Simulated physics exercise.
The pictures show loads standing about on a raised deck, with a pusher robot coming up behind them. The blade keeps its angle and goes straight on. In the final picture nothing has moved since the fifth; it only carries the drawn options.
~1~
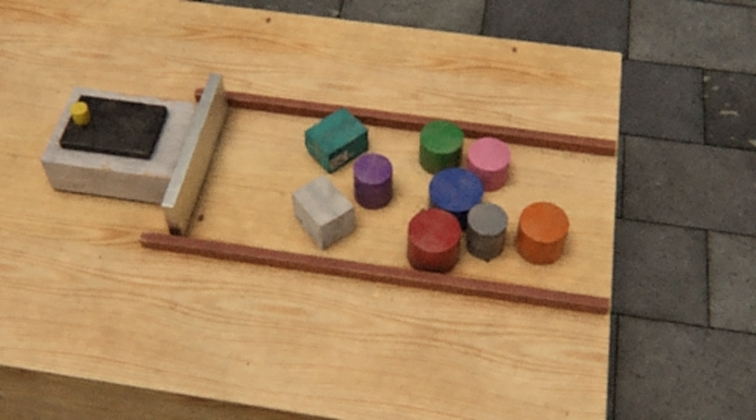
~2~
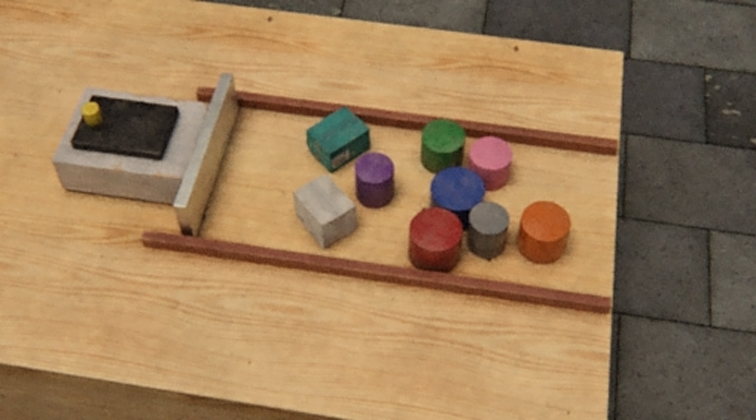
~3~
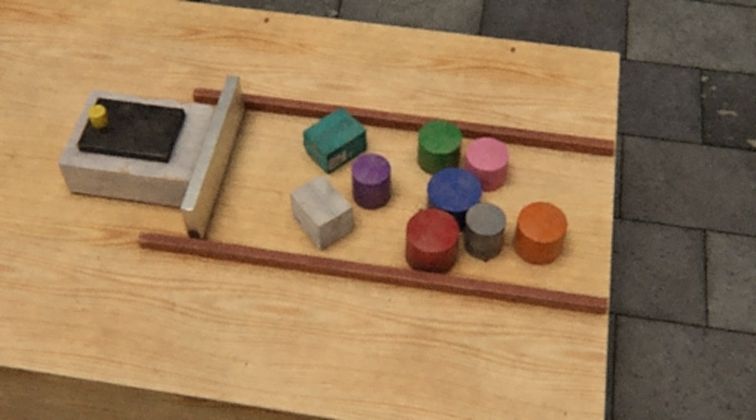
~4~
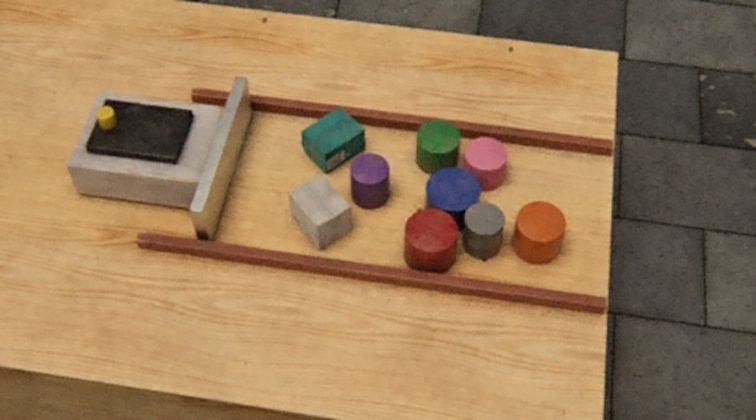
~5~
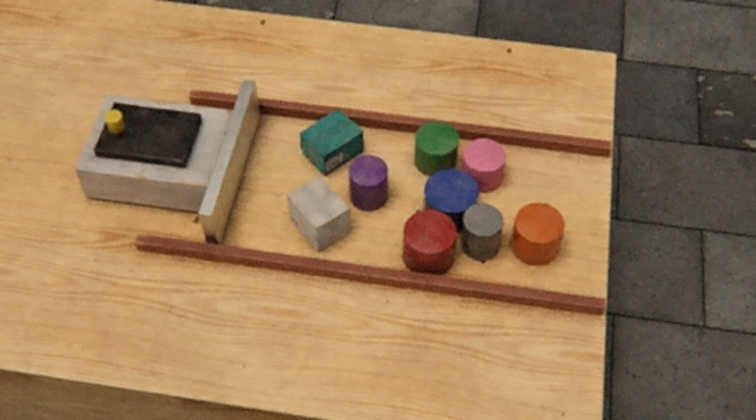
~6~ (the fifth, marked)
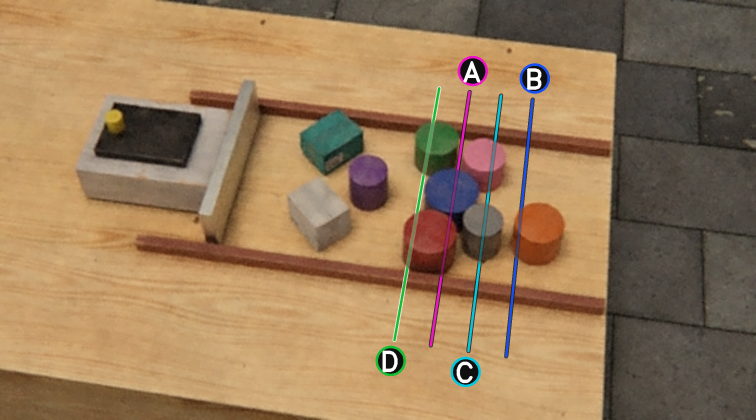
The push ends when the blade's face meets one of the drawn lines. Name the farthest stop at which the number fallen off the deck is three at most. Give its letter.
Up to line B.
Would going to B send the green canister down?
No.
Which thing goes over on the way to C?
The orange canister goes over.
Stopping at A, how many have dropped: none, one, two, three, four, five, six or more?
By then, none.
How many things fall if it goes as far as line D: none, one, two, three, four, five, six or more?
The count is none.
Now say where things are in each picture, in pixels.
Purple canister (373, 182); pink canister (488, 164); grey pail (486, 232), in the first picture.
Robot (132, 127); orange canister (543, 233), in the second picture.
Robot (138, 129); blue pail (453, 201), in the third picture.
Robot (147, 131); red canister (431, 243), in the fourth picture.
Robot (155, 134); purple canister (368, 183); pink canister (483, 165); grey pail (482, 233), in the fifth picture.
On the marked copy, A at (452, 207); B at (521, 216); C at (486, 212); D at (419, 203).
With B. Early on, robot (257, 147); turquoise parcel (372, 141); white box (361, 225).
Further on, robot (360, 161); orange canister (579, 234); grey pail (534, 233).
At the end, robot (443, 171); orange canister over the edge; grey pail over the edge; three fallen.
As for the rest, A is within the limit but short; C is within the limit but short; D is within the limit but short.
